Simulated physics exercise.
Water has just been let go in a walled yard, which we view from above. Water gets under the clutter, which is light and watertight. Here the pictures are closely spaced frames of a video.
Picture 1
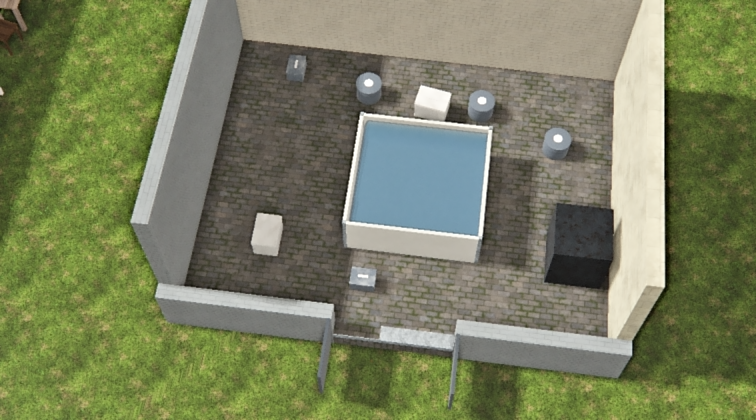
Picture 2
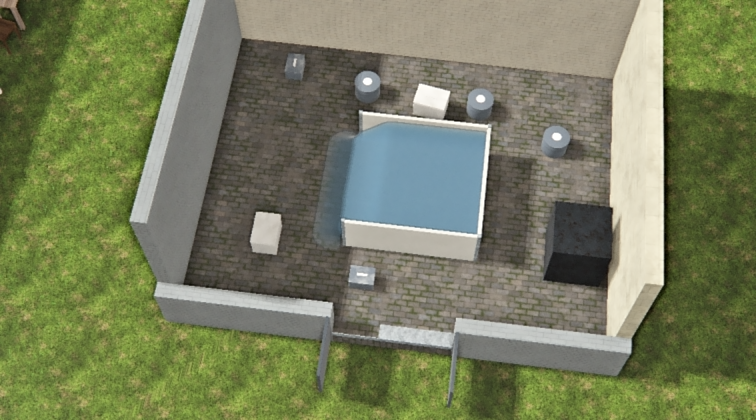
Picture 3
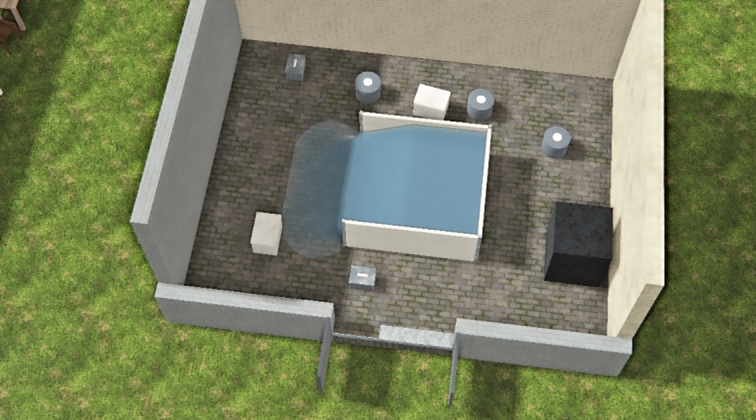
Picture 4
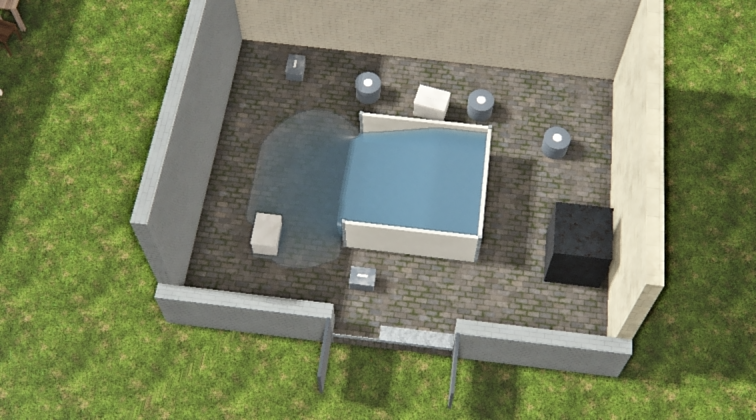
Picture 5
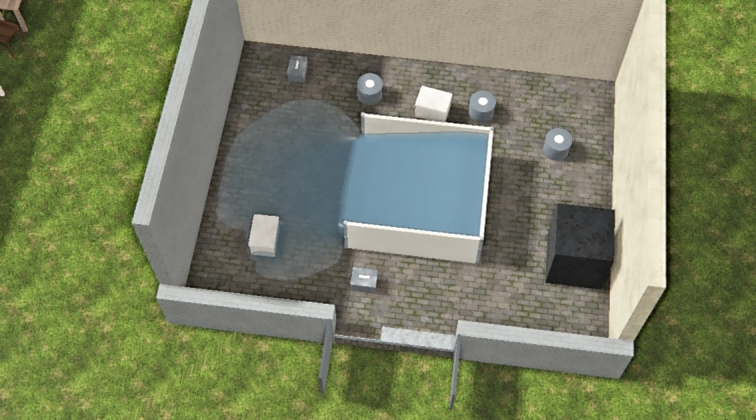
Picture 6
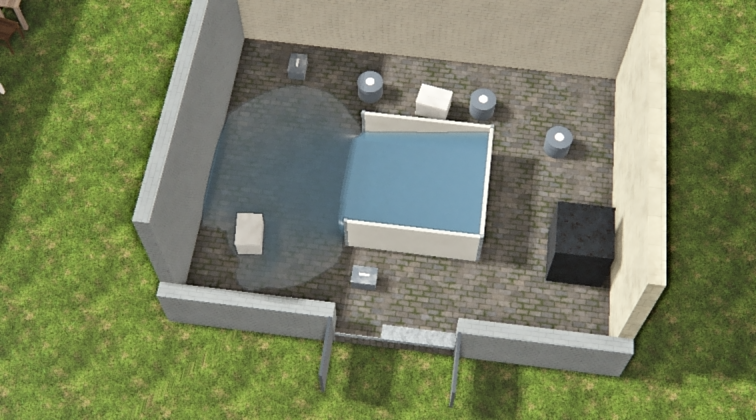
Water pours from the left side of a white-walled tank, spreads left and nudges a pale block.
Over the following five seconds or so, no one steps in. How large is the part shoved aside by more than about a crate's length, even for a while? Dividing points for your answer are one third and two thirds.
Answer: A share of two thirds or more.
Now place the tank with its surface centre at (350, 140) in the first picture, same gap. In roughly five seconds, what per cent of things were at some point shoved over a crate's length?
That comes out at some 100 %.
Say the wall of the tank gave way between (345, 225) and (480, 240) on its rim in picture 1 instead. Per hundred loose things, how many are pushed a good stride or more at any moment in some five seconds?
10 % or thereabouts.
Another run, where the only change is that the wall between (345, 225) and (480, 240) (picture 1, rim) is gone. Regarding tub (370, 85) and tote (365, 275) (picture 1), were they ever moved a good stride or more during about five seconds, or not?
Travelled less, then travelled at least that.
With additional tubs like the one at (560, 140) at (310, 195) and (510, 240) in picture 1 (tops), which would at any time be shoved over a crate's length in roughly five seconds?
Result, in sequence - displaced that far / short of that distance.
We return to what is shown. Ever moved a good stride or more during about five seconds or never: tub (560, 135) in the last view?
For that one: Never so far.
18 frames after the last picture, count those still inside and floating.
I make it 2.
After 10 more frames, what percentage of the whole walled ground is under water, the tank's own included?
My figure is about 45 percent.
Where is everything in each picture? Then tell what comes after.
A chest at (266, 229), on the bottom; a chest at (433, 98) rests on the ground; 0 of 7 have shifted, in the first picture.
A chest at (265, 228) rests on the ground; a chest at (432, 97) rests on the ground; 0 of 7 have shifted, in the second picture.
A chest at (266, 228), on the bottom; a chest at (432, 97) rests on the ground; 0 of 7 have shifted, in the third picture.
A chest at (266, 229), on the bottom; a chest at (432, 98) rests on the ground; 0 of 7 have shifted, in the fourth picture.
A chest at (263, 230) rests on the ground, close to its start; a chest at (434, 99) rests on the ground; 1 of 7 have shifted, in the fifth picture.
A chest at (248, 229), on the bottom, a stride from its start; a chest at (434, 97), on the bottom; 1 of 7 have shifted, in the sixth picture.
A moment on, 1 of 7 are well off their spots; 0 afloat.
Next, 1 of 7 are well off their spots; 2 afloat.
Later, 4 of 7 are well off their spots; 2 afloat.
In the end, 6 of 7 are well off their spots, and 6 have been at some point; 4 afloat.
